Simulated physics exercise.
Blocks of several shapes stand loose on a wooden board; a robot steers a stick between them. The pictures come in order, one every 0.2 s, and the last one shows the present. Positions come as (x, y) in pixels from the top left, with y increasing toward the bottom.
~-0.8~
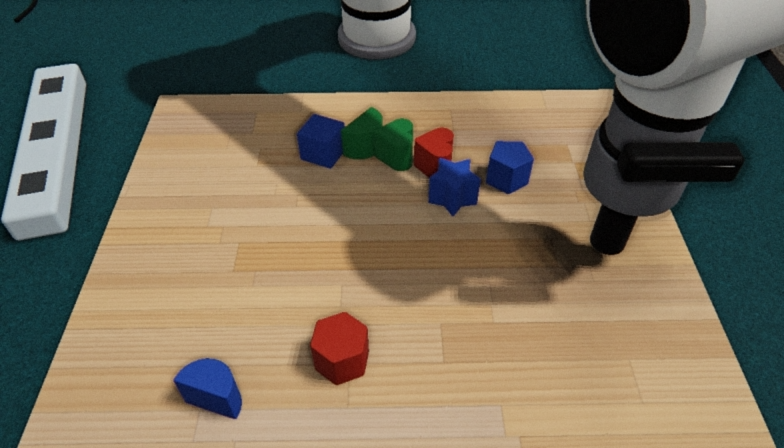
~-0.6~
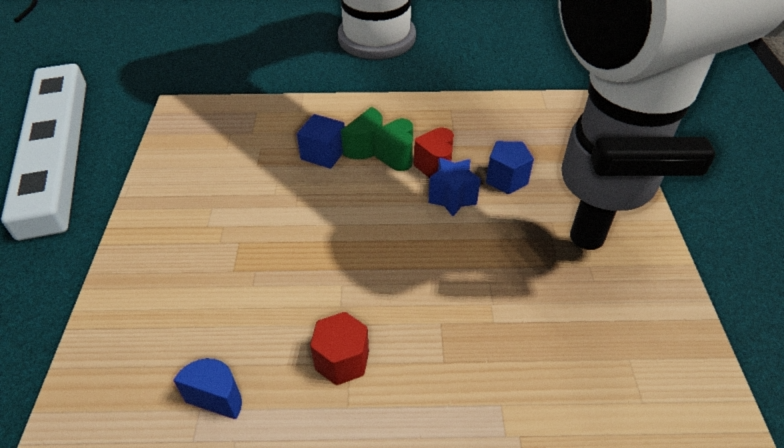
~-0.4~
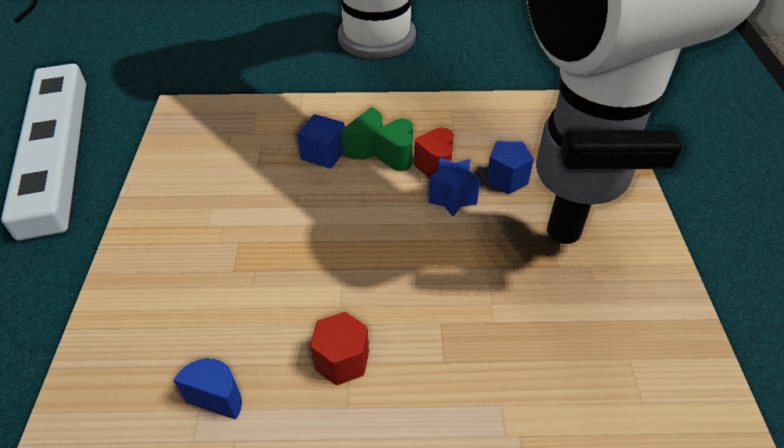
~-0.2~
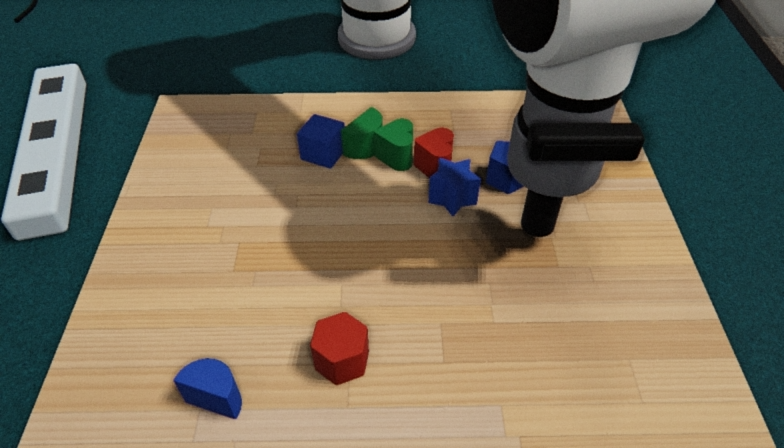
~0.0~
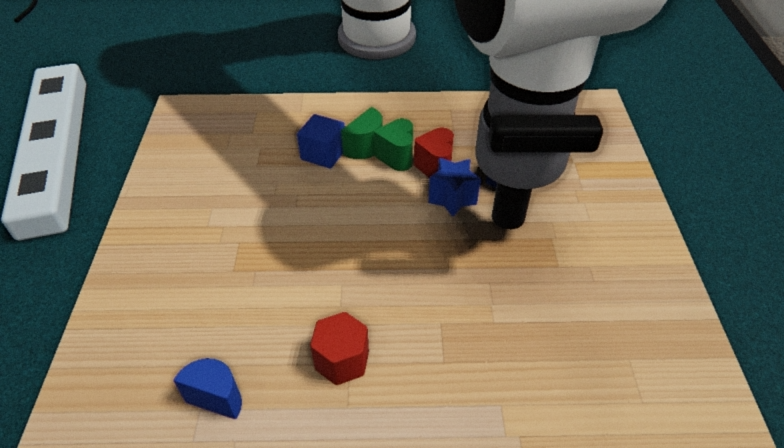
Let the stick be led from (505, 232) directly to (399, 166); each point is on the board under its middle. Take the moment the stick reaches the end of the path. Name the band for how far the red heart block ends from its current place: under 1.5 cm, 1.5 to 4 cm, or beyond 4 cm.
It goes a long way, over 4 cm.
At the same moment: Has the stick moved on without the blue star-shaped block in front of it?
No, I don't think so.
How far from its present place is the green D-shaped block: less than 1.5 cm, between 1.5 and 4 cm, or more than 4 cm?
From 1.5 to 4 cm.
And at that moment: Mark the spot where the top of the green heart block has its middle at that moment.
It sits at (380, 103).
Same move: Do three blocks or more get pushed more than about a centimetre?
It seems so.
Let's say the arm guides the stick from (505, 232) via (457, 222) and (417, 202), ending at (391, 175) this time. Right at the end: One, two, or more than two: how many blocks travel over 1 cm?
My best guess is that a pair of blocks move over 1 cm.
The first path, step by step. One third of the way, stick (468, 194); blue star-shaped block (446, 166).
Two thirds of the way, stick (432, 172); green D-shaped block (353, 112), turned 40° anticlockwise; green heart block (389, 120), turned 20° clockwise; red heart block (423, 121), turned 70° clockwise; blue star-shaped block (410, 146).
At the end, stick (399, 151); green D-shaped block (346, 109), turned 65° anticlockwise; green heart block (380, 103), turned 40° clockwise; red heart block (420, 115), turned 110° clockwise; blue star-shaped block (377, 126).
